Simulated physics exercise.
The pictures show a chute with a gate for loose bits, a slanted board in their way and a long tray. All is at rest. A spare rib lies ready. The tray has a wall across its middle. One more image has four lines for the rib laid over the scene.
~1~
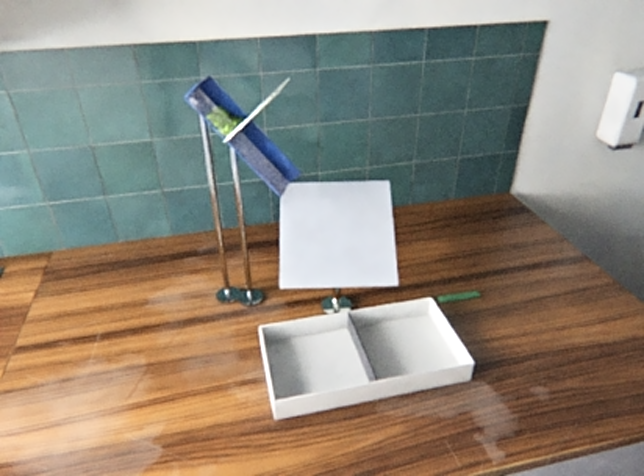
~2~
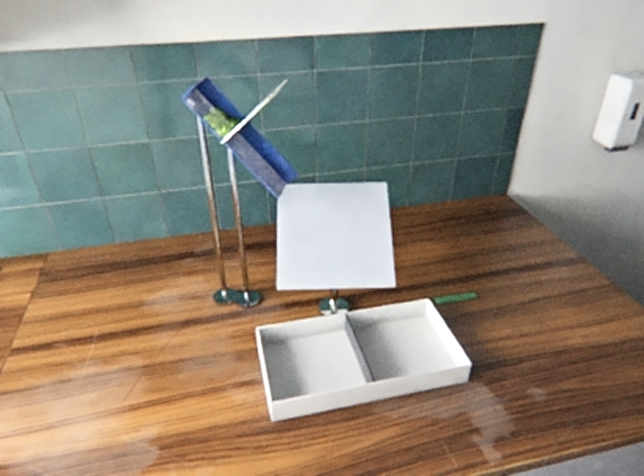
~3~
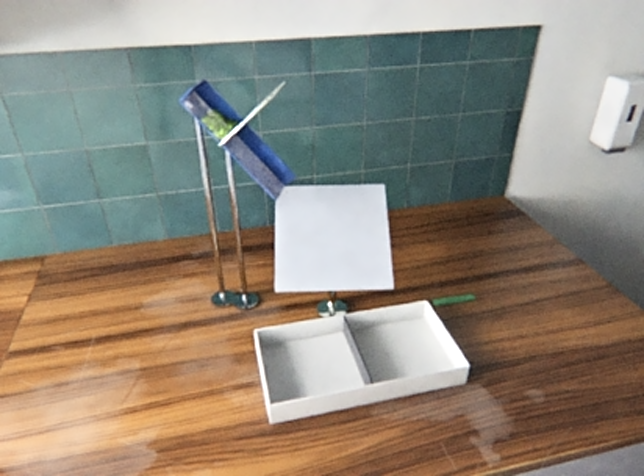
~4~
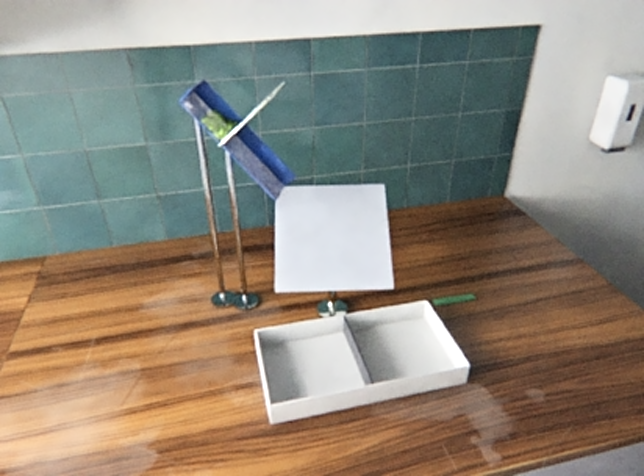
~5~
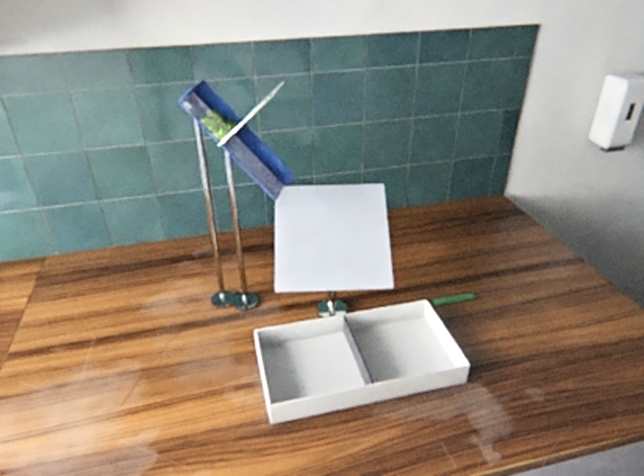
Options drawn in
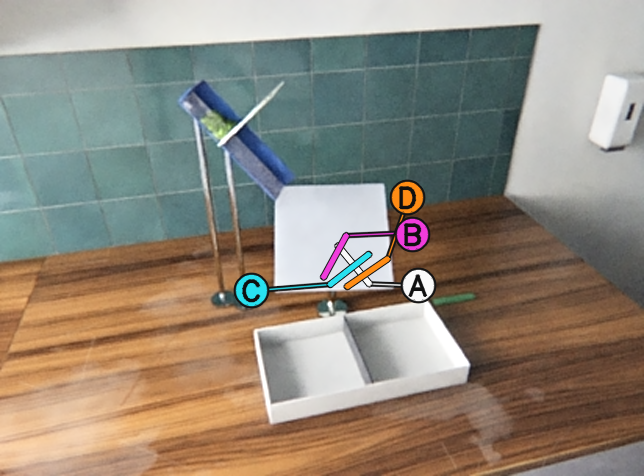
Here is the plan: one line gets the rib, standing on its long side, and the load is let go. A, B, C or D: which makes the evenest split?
Take A.
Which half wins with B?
The left half.
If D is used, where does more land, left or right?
Left.
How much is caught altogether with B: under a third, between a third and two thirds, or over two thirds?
It is over two thirds.
On the marked copy, line A from (338, 245) to (369, 283); line B from (346, 235) to (323, 277); line C from (368, 254) to (330, 284); line D from (387, 258) to (347, 286).
With A, of what is caught, roughly half in the left half, roughly half in the right.
With B, of what is caught, almost all in the left half, about a tenth in the right.
With C, of what is caught, almost all in the left half, about a tenth in the right.
With D, of what is caught, almost all in the left half, about a tenth in the right.
